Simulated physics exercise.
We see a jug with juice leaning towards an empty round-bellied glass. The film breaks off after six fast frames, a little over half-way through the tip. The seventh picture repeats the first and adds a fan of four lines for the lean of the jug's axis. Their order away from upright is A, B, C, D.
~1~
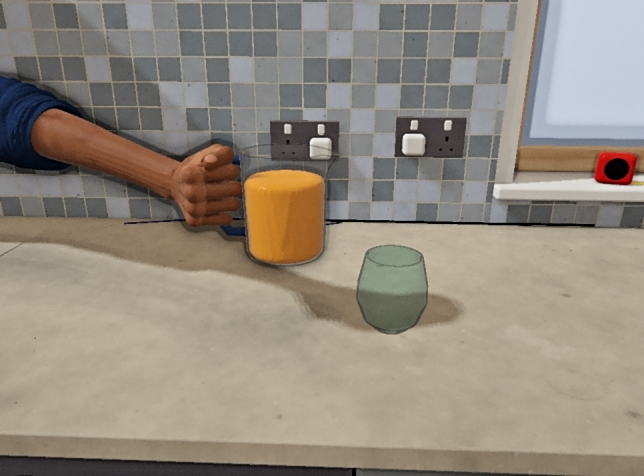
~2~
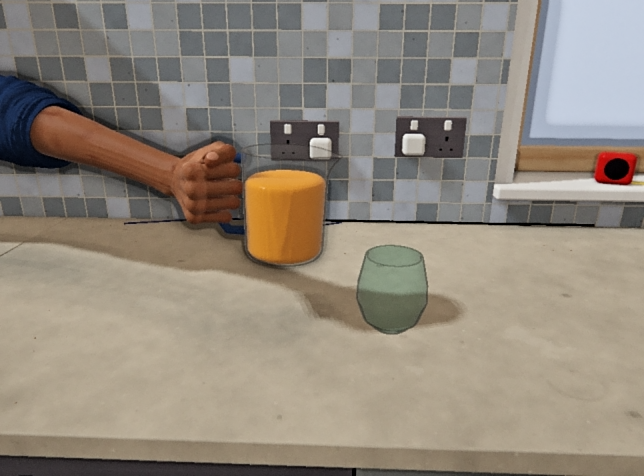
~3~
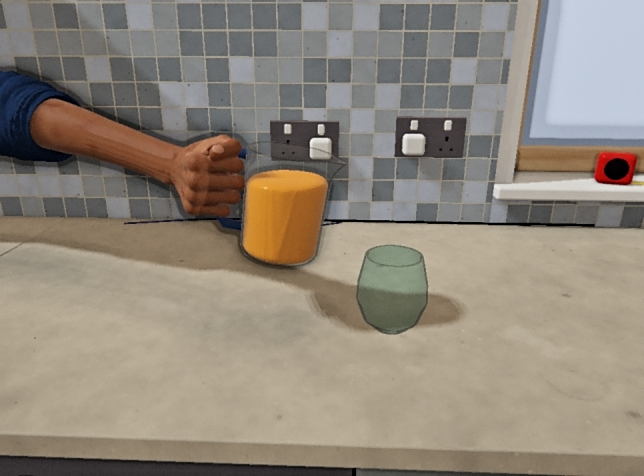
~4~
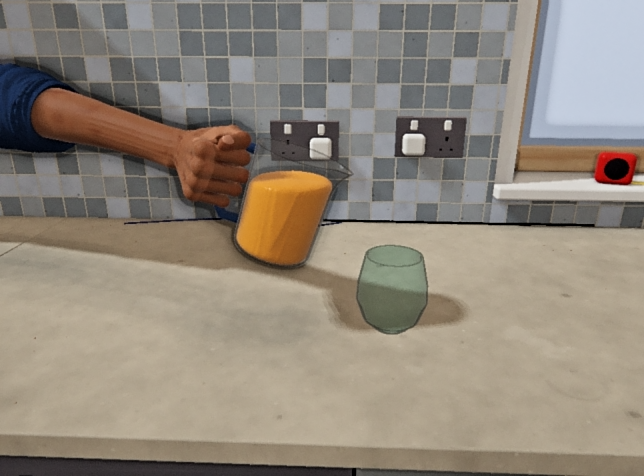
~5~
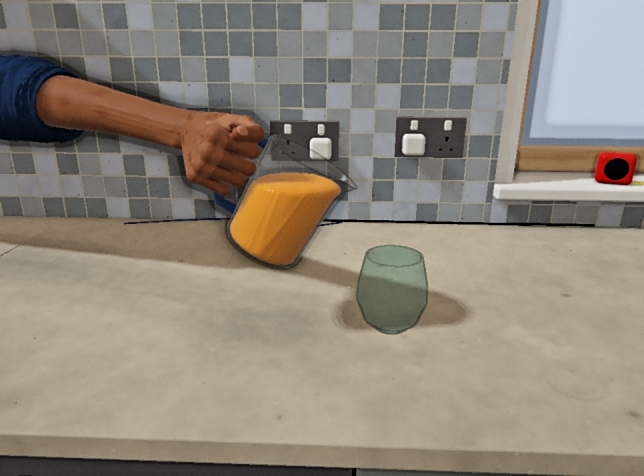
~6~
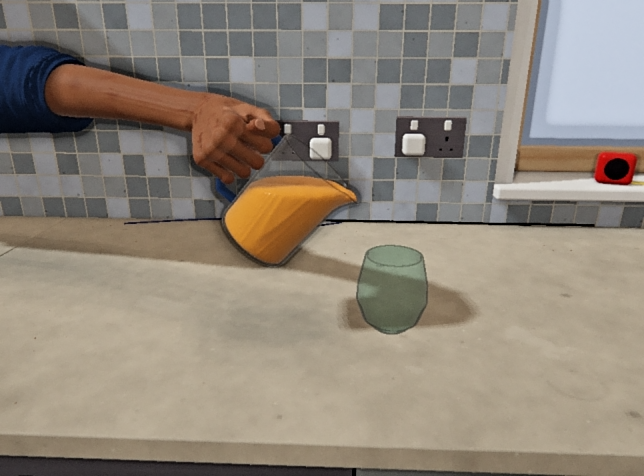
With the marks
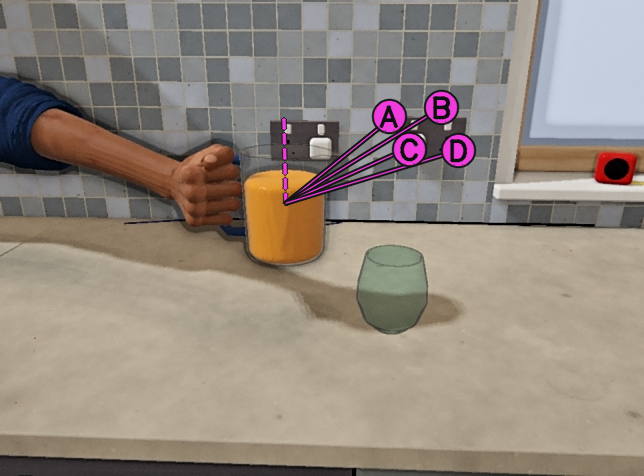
The clip opens with a hand on the left holding an upright jug of orange juice above a counter, near an empty green glass. The hand rises slightly and turns, tilting the jug rightward, slowly at first and then more steeply, until the juice slants up to the spout.
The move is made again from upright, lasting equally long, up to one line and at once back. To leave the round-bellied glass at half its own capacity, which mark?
Best: C.
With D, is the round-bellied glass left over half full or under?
Over half.
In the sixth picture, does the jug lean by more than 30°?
Yes, it does.
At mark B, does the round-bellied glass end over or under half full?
Under half.
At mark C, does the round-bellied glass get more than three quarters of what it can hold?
No.
On the marked copy, A at (377, 129); B at (427, 116); C at (392, 155); D at (442, 155).
With A, the round-bellied glass ends with about 21 % of what it can hold.
With B, the round-bellied glass ends with about 35 % of what it can hold.
With C, the round-bellied glass ends with about 51 % of what it can hold.
With D, the round-bellied glass ends with about 68 % of what it can hold.
